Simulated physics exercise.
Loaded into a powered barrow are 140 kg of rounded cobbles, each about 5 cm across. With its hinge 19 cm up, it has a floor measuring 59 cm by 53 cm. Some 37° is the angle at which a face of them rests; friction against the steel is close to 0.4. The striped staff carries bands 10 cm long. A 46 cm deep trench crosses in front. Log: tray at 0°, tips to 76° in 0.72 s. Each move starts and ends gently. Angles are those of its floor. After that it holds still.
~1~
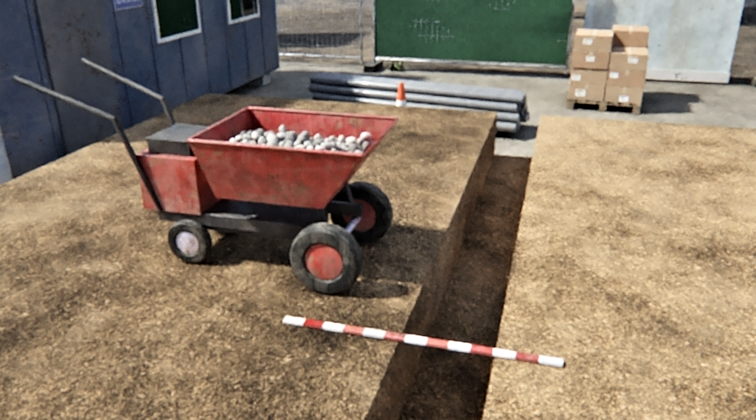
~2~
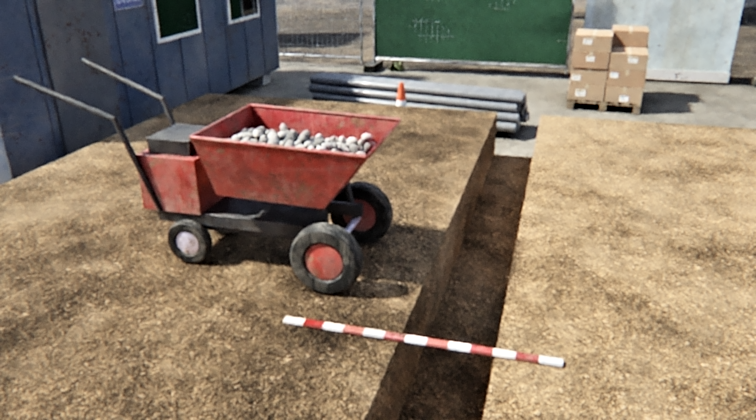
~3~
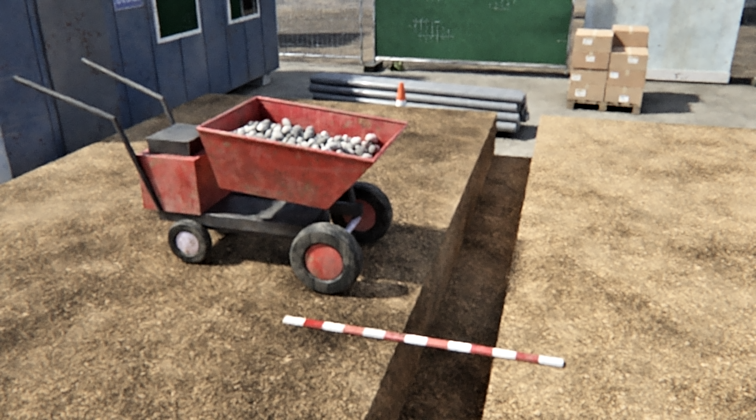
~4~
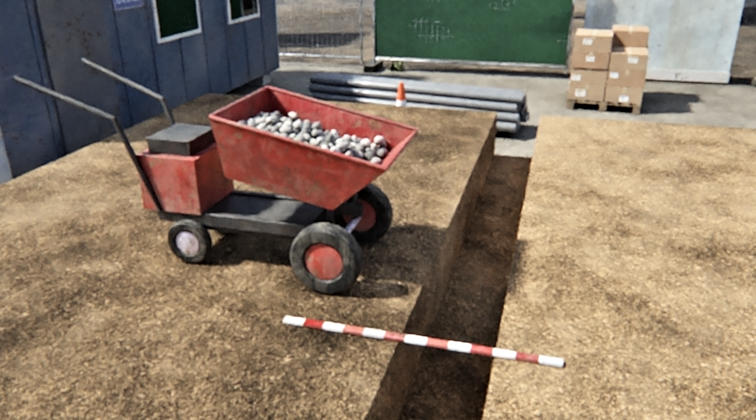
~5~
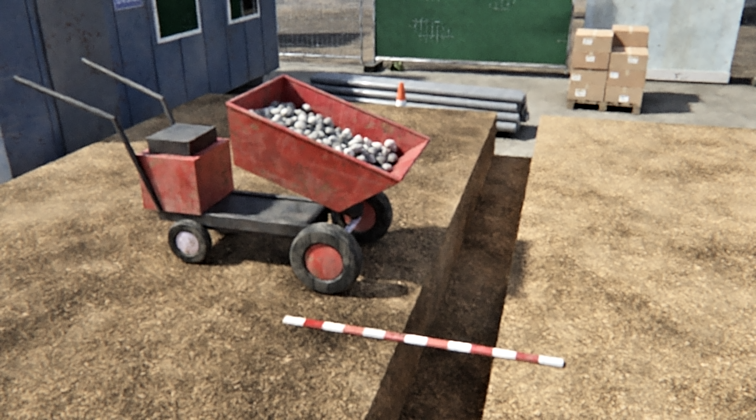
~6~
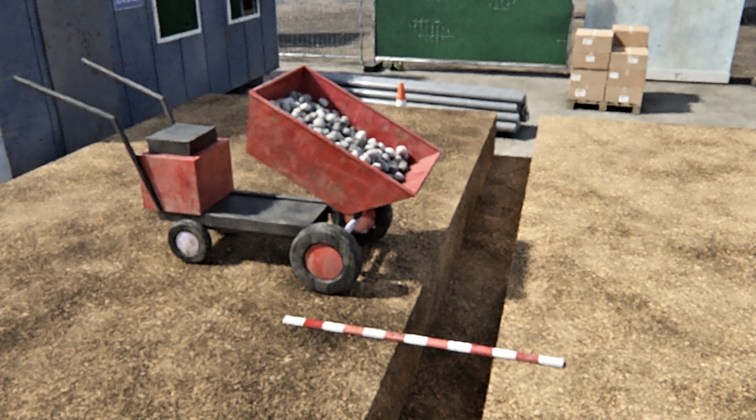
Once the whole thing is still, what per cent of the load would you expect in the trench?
I would expect about 71 per cent.
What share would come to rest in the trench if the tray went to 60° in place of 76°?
In that case around 45 percent.
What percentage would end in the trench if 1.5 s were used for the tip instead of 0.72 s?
Near 90 per cent.
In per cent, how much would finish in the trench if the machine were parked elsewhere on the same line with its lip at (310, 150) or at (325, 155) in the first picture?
95 %, then 100 %.
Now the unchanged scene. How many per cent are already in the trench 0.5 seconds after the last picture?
Around 35 per cent of it.
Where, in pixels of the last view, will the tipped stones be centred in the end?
I'd point somewhere around (487, 343).
Then, 0.2 s after the last picture the floor is at 64°, 100 % in the tray; the foremost stones are at (444, 227).
Then, 0.5 s after the last picture the floor is at 76°, 60 % in the tray, 33 % in the trench, 7 % past the trench; the foremost stones are at (531, 290).
Then, 0.9 s after the last picture the floor is at 76°, 10 % in the tray, 61 % in the trench, 29 % past the trench; the foremost stones are at (703, 317).
Then, 2.8 s after the last picture the floor is at 76°, 0 % in the tray, 71 % in the trench, 29 % past the trench; the foremost stones are past the picture's edge.
